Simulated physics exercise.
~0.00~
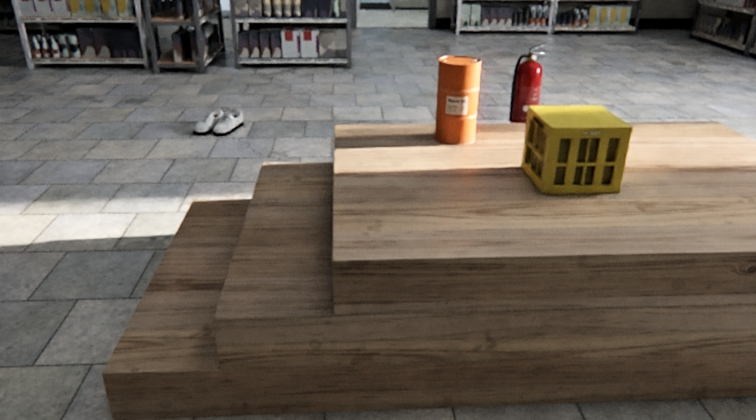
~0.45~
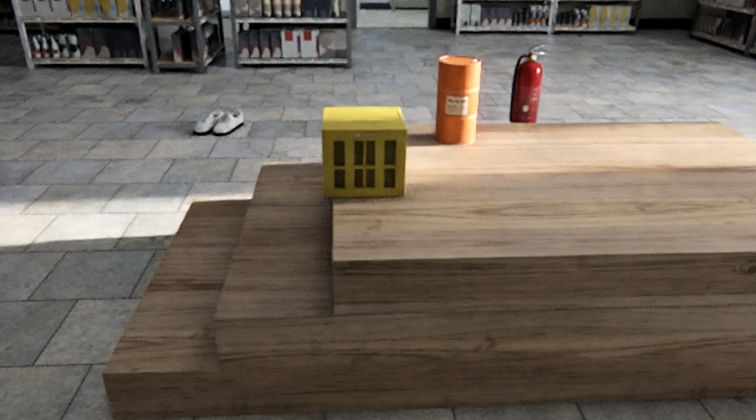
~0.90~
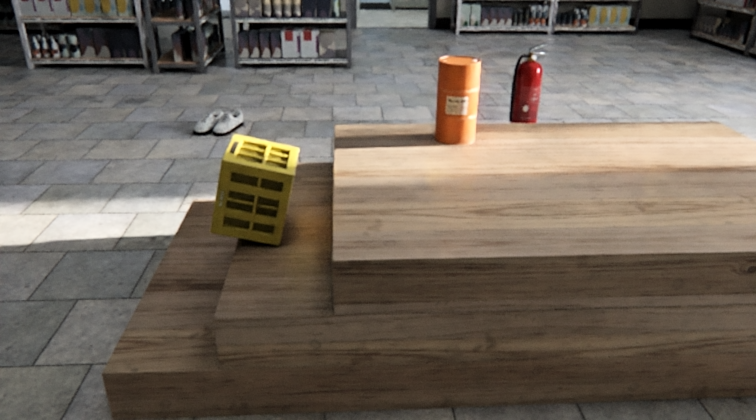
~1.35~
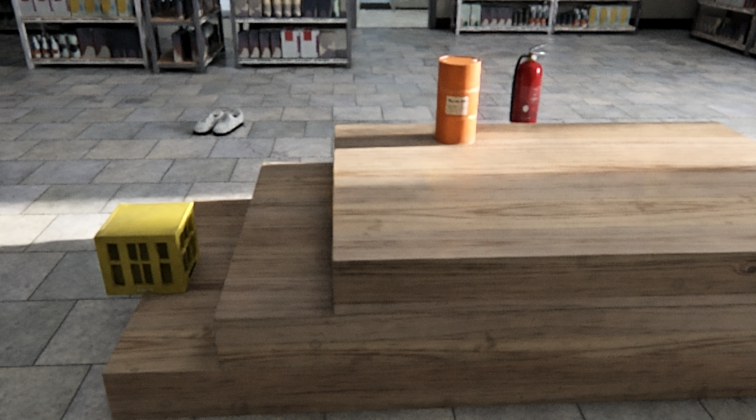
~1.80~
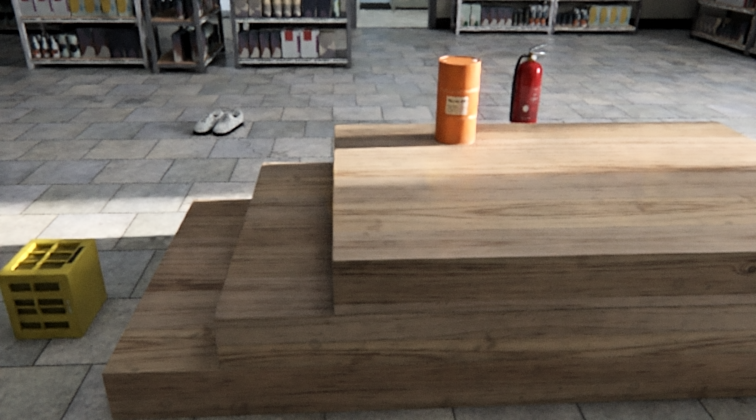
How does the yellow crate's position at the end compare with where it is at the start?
At the start the yellow crate is on top of the wooden landing, to the right of the orange canister. At the end it is down on the tiled floor at the far left, beyond the lowest step.
